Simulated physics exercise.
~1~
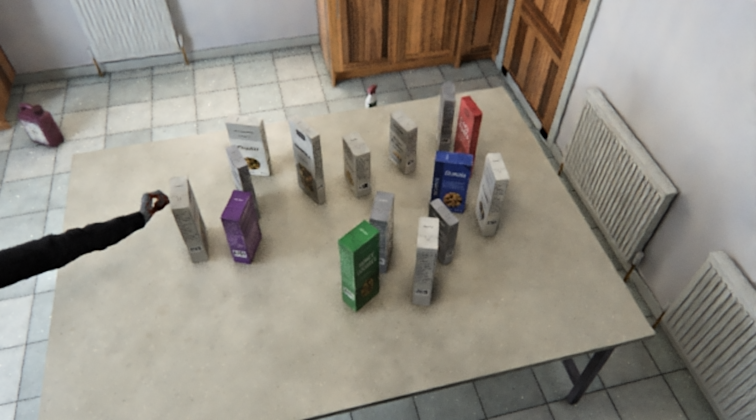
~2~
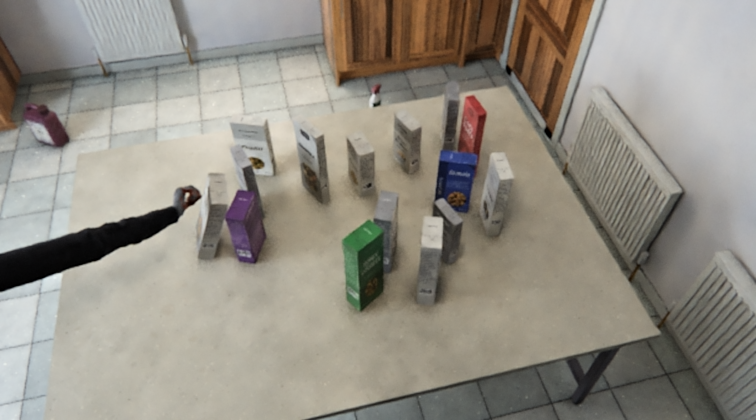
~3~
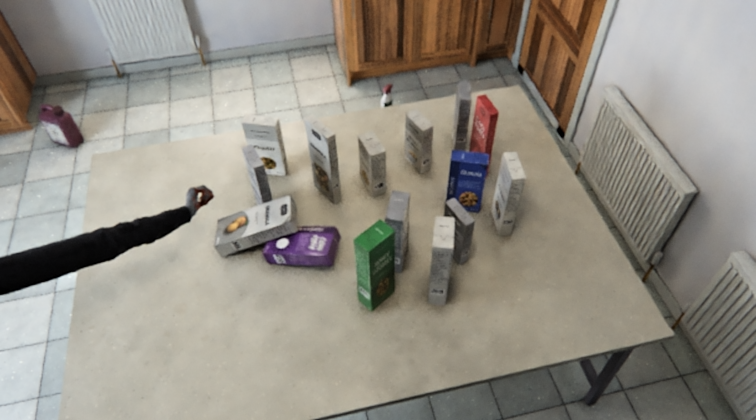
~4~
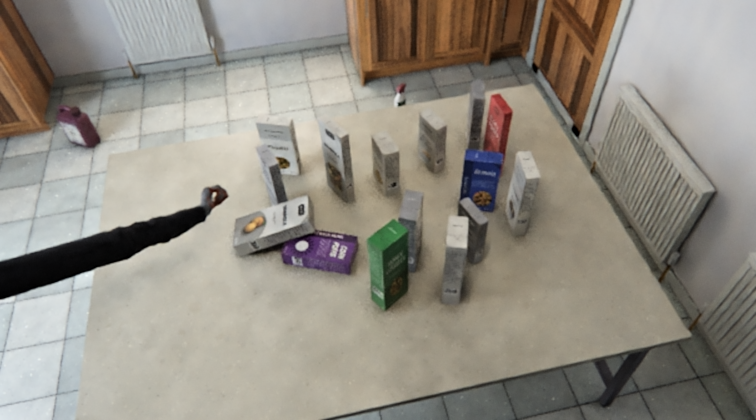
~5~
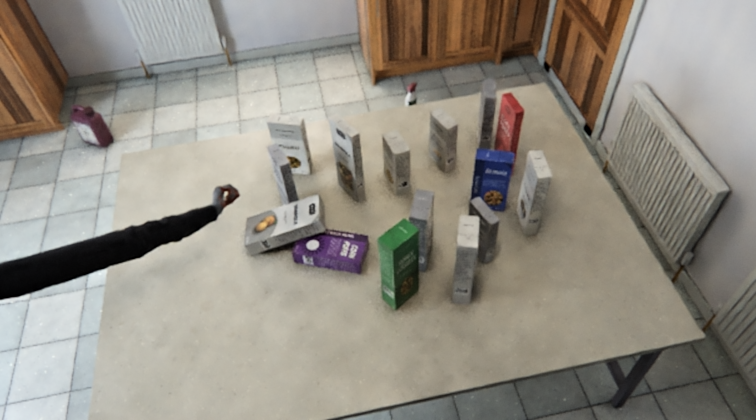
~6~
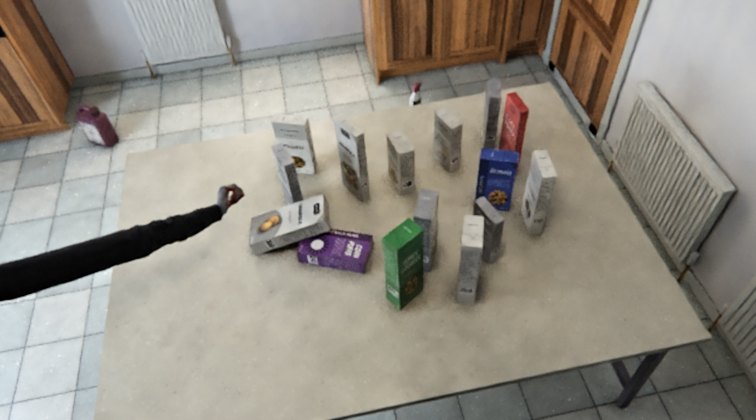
A dark-sleeved arm reaches in from the left over a pale table crowded with upright boxes, seen from above in a tiled room with wooden cupboards and radiators. Most boxes are grey or white, with a purple one near the hand, a green one at the front centre, and blue and red ones to the right. The hand tips the nearest grey box rightward into the purple box. Both topple, the grey one coming to rest against the purple one, which lies flat. The green, blue, red and remaining boxes stay standing as the view shifts slightly left.
